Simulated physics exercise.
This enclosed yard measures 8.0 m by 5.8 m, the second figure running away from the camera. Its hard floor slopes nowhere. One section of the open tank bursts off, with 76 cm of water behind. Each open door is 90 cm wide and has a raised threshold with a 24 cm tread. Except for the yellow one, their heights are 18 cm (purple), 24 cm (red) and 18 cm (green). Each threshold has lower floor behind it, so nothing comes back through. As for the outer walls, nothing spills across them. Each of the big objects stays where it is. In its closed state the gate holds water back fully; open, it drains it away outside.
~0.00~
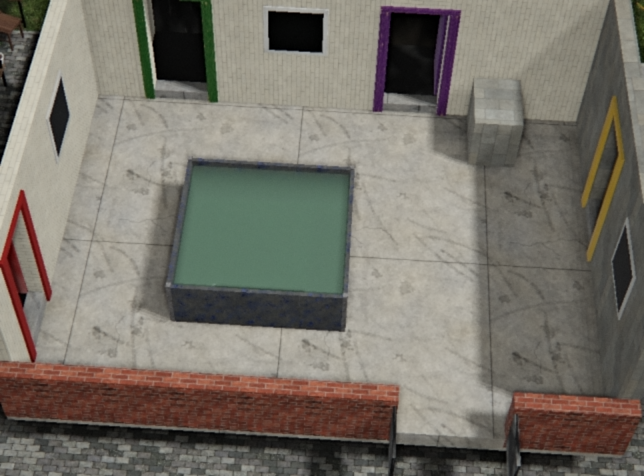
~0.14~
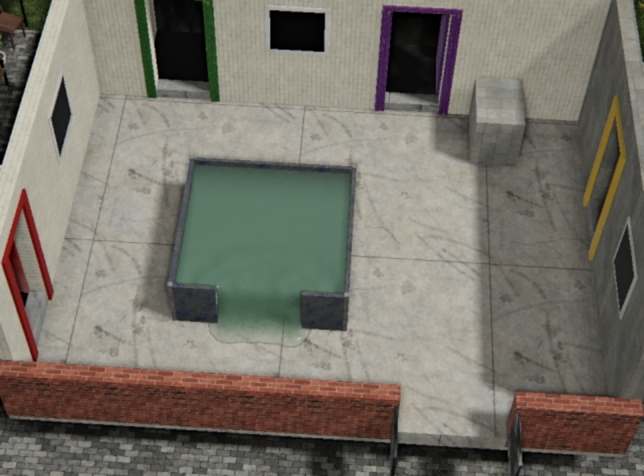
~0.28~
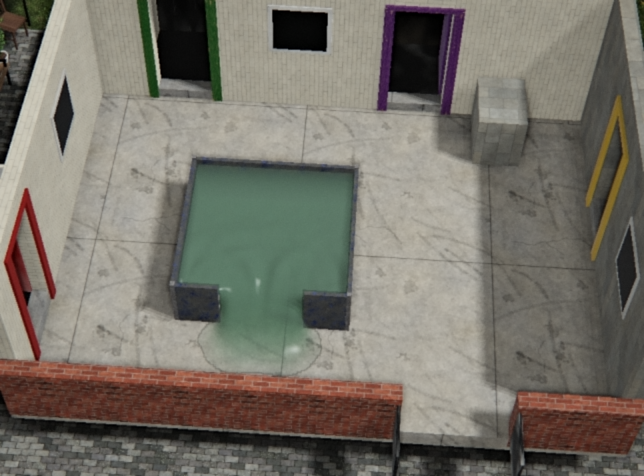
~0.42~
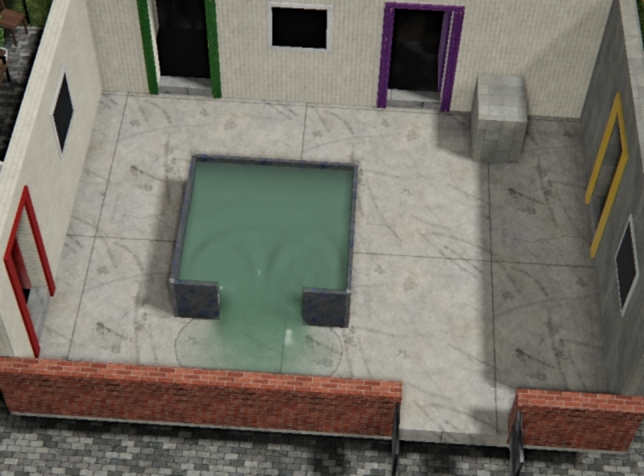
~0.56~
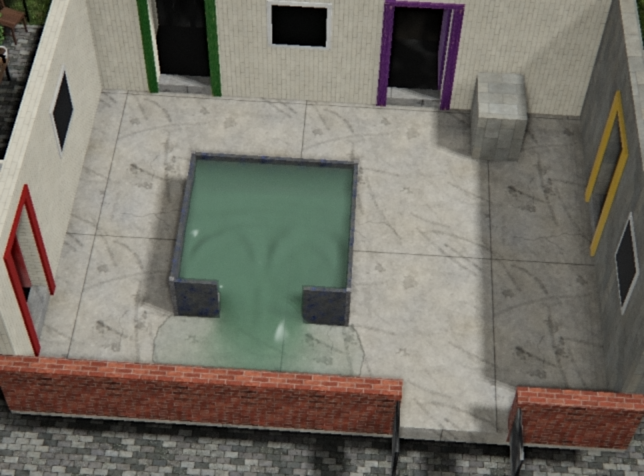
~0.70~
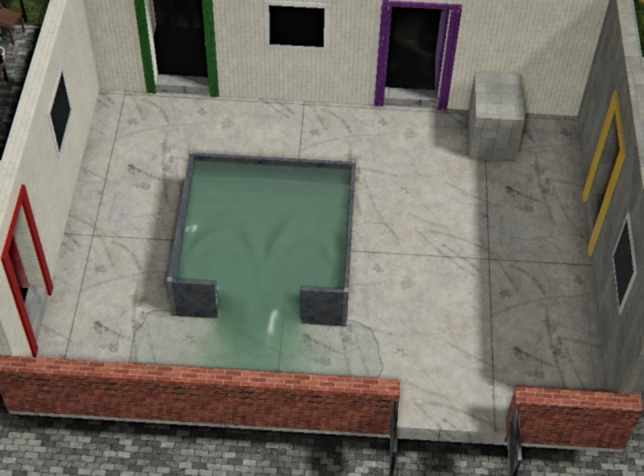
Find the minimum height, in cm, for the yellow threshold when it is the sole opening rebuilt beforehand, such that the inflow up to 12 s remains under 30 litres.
The minimum height is about 7.5 cm.
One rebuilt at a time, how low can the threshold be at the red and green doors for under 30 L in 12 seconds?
You'd want about 23 centimetres at red and about 13.0 centimetres at green.
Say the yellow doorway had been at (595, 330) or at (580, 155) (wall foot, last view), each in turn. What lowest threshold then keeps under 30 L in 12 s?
Around 14.5 and 12.0 cm respectively.
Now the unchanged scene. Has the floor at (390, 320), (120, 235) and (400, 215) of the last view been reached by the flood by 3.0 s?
Listed order - soaked through, soaked through, unwetted.
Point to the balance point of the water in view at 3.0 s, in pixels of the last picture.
My guess is close to (267, 297).
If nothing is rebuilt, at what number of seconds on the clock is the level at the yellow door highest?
Roughly at 10.0 s.
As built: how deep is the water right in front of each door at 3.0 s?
Depth (cm): Purple 0 / red 29 / yellow 1 / green 0.
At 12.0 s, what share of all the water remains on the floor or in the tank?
Remaining share: Around 94 %.
After 1.4 s water covers 15 % of the floor, deepest (56 cm) near (250, 390); it has not reached the yellow door.
After 3.0 s water covers 50 % of the floor, deepest (38 cm) near (27, 388); it has not reached the yellow door.
After 12.0 s water covers 100 % of the floor, deepest (15 cm) near (367, 397); 10 cm at the yellow door, 0 litres in over its 22 cm threshold.
At the yellow door as built, the water arrived by 3.1 s and peaked near 13 cm at 9.8 s.
Run again over the same 12 s with other heights there, 43 litres in over 6.5 cm, 18 litres over 8.5 cm. The limit of 30 litres is kept from about 7.5 cm up.
